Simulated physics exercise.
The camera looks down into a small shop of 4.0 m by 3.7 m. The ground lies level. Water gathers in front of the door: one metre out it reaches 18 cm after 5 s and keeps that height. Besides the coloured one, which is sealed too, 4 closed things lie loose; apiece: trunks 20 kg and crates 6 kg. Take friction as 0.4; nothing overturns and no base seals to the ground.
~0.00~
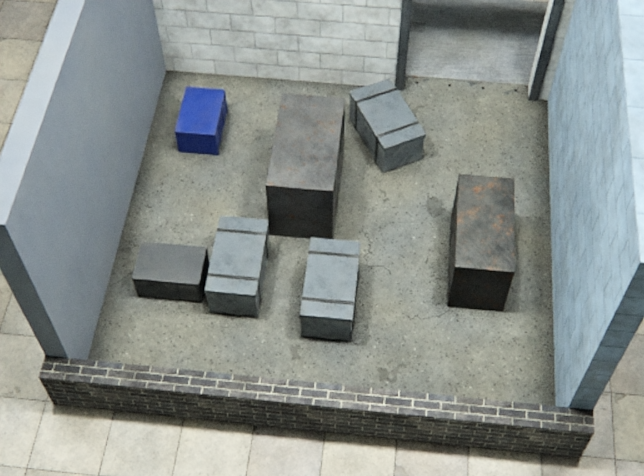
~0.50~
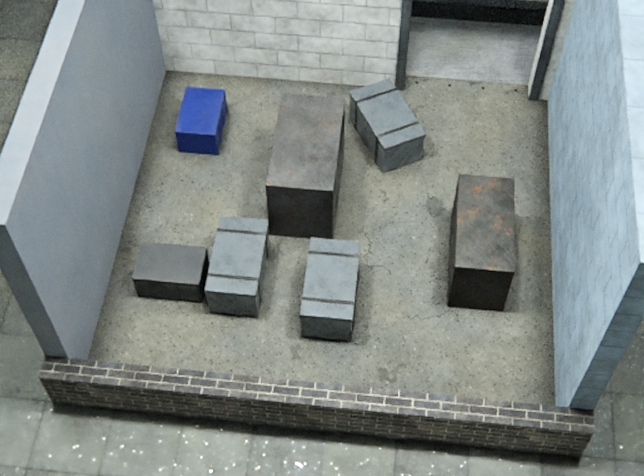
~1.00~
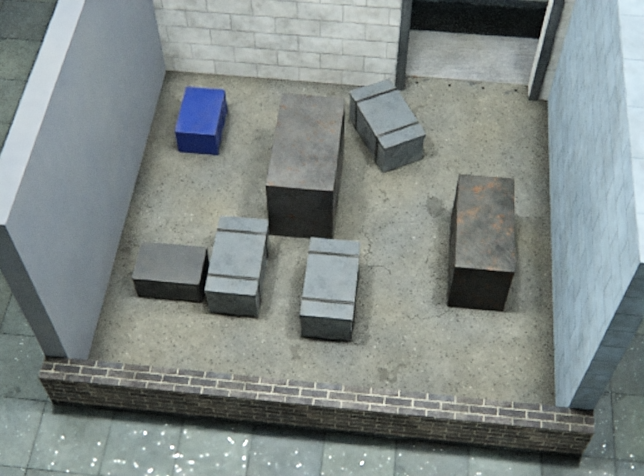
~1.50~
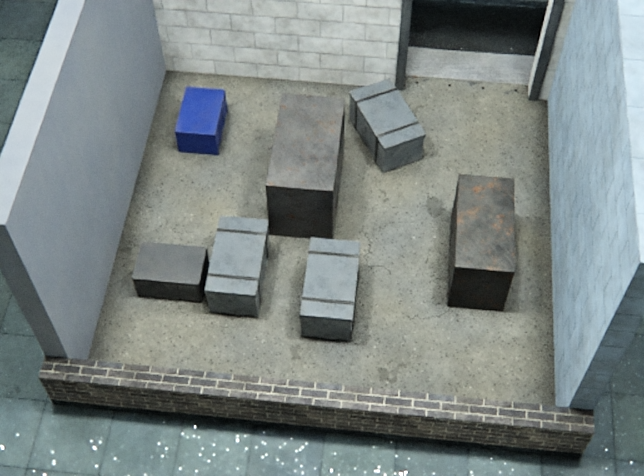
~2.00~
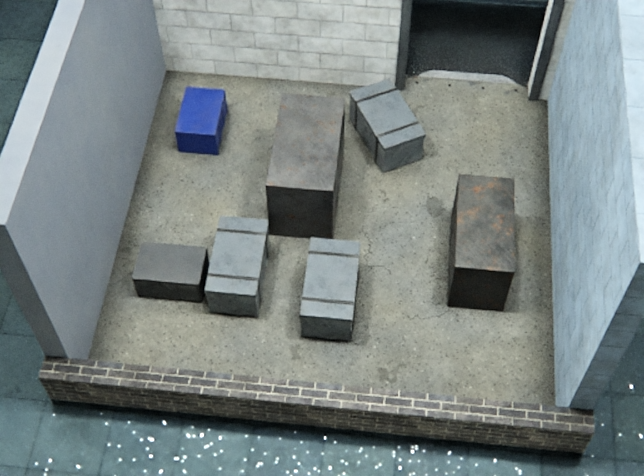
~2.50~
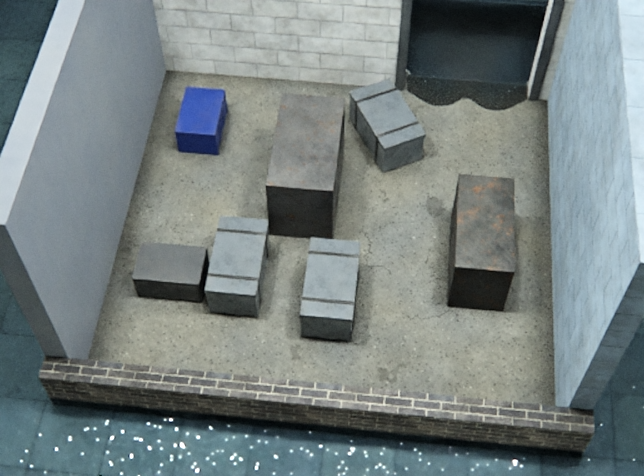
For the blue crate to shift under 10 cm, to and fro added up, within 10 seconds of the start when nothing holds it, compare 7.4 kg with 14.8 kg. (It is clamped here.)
I expect that the smaller load will do.
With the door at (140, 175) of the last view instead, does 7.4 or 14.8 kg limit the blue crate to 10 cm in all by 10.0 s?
In that case neither load is enough.
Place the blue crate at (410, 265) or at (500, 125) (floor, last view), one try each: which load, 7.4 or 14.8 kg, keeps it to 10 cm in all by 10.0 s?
In turn: Neither holds; neither is enough.
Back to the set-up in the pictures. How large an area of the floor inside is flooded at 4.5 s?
Roughly 3.0 m2.
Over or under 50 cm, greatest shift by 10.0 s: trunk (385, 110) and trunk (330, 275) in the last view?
In turn: Under, past it.
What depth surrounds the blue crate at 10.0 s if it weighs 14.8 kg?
About 1 cm.
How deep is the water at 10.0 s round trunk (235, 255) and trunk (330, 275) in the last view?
Roughly 2 and 8 cm.
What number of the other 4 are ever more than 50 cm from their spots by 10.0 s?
I count 1.
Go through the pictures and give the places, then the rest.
In the first picture, the blue crate at (200, 110), on the bottom; 0.0 m2 under water; 0 of 5 have shifted.
In the second picture, the blue crate at (200, 110) rests on the ground; 0.0 m2 under water; 0 of 5 have shifted.
In the third picture, the blue crate at (200, 110) rests on the ground; 0.0 m2 under water; 0 of 5 have shifted.
In the fourth picture, the blue crate at (200, 110) rests on the ground; water covers 0.0 m2; 0 of 5 have shifted.
In the fifth picture, the blue crate at (200, 110), on the bottom; water covers 0.0 m2; 0 of 5 have shifted.
In the sixth picture, the blue crate at (200, 110) rests on the ground; water covers 0.1 m2; 0 of 5 have shifted.
After 3.5 s the blue crate would be 0 cm from its start with 7.4 kg and 0 cm from its start with 14.8 kg; 0 cm of water round it then.
After 4.5 s the blue crate would be 0 cm from its start with 7.4 kg and 0 cm from its start with 14.8 kg; 0 cm of water round it then.
After 7.0 s the blue crate would be 0 cm from its start with 7.4 kg and 0 cm from its start with 14.8 kg; 0 cm of water round it then.
After 10.0 s the blue crate would be 0 cm from its start with 7.4 kg and 0 cm from its start with 14.8 kg; 1 cm of water round it then.
